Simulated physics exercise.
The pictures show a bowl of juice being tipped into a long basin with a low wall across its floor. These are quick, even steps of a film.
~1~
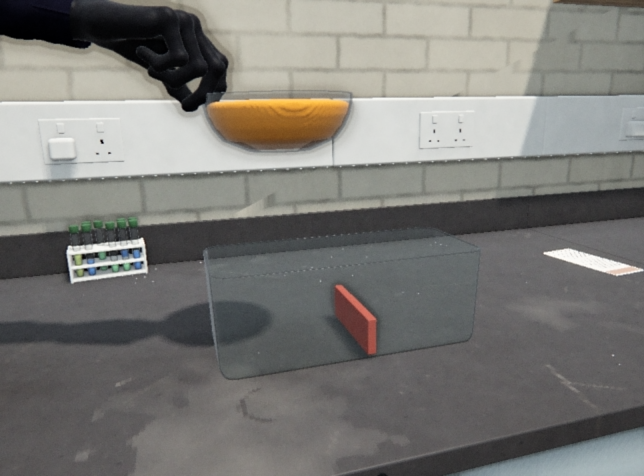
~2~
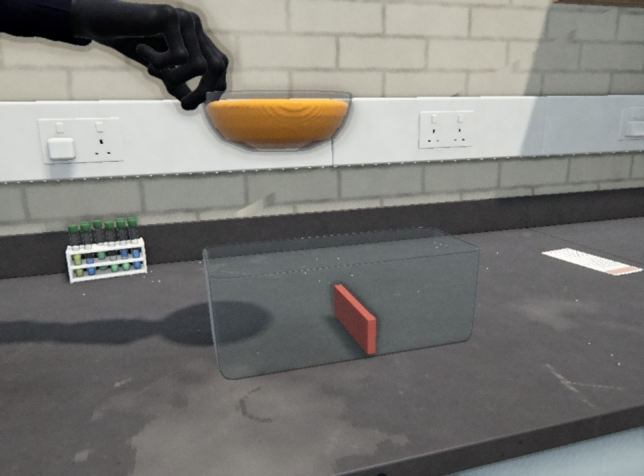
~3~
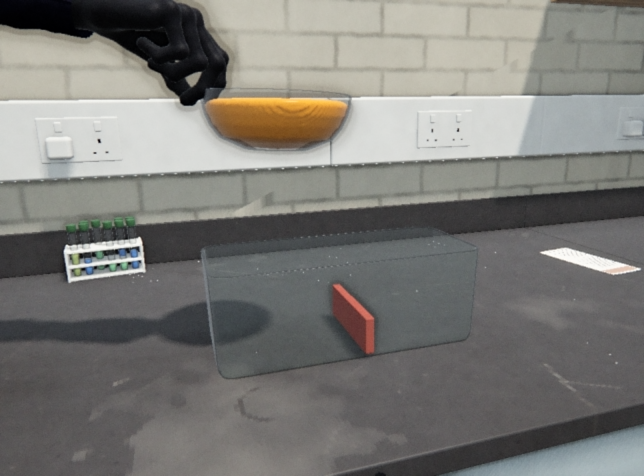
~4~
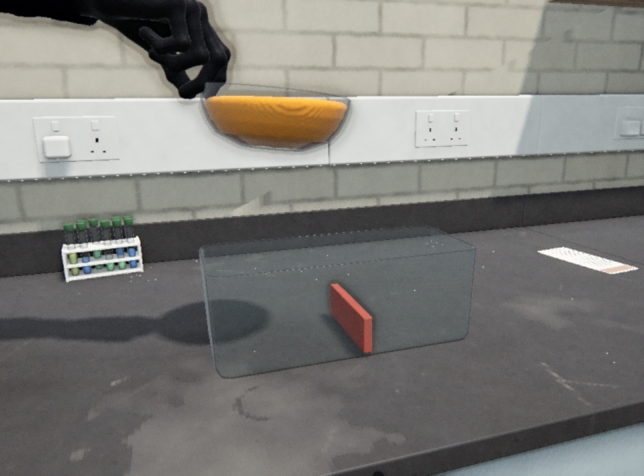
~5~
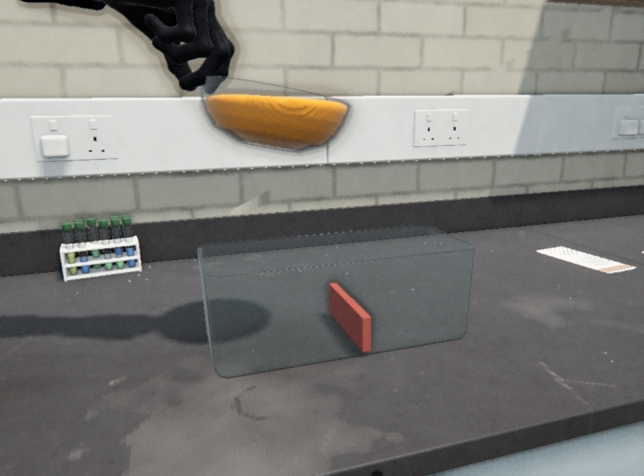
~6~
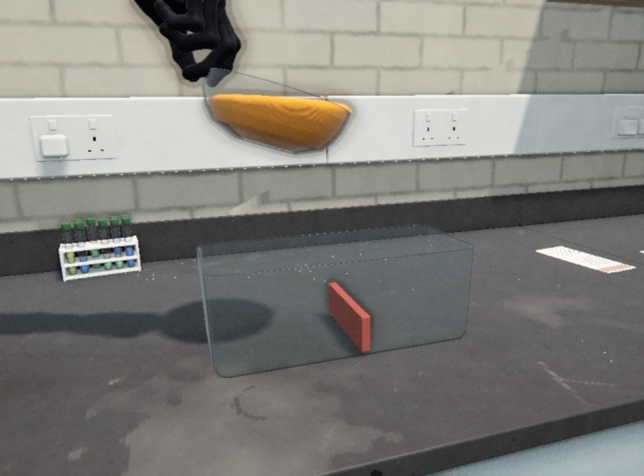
A black-gloved hand at the upper left holds a clear bowl of orange juice above a dark worktop, seen from the front and slightly above. Below sits a long transparent basin with a low red wall across its floor, a rack of green-capped tubes to the left and white sockets behind. The hand gradually tilts the bowl, lowering its right rim, while the view shifts very slightly.
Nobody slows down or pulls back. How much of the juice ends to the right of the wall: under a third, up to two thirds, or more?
It comes to over two thirds.
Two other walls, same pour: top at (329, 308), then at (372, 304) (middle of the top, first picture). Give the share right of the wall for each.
About 85 and 60 per cent.
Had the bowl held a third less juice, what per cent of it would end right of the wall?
Near 75 %.
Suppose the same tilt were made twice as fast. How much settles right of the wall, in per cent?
About 65 per cent.
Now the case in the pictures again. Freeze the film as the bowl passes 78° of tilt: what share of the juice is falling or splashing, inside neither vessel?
Near 50 %.
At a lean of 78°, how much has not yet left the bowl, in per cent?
It comes to 20 per cent or so.
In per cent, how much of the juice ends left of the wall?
It comes to 20 per cent or so.
A moment on, the tilt is 78° and 18 per cent is still to pour, 0 is left of the wall and 31 right of it.
Next, the tilt is 107° and 0 per cent is still to pour, 14 is left of the wall and 75 right of it.
Then the tilt is 109° and 0 per cent is still to pour, 19 is left of the wall and 76 right of it.
Later the tilt is 109° and 0 per cent is still to pour, 19 is left of the wall and 75 right of it.
In the end 19 per cent lies left of the wall, 75 right of it and 5 outside.
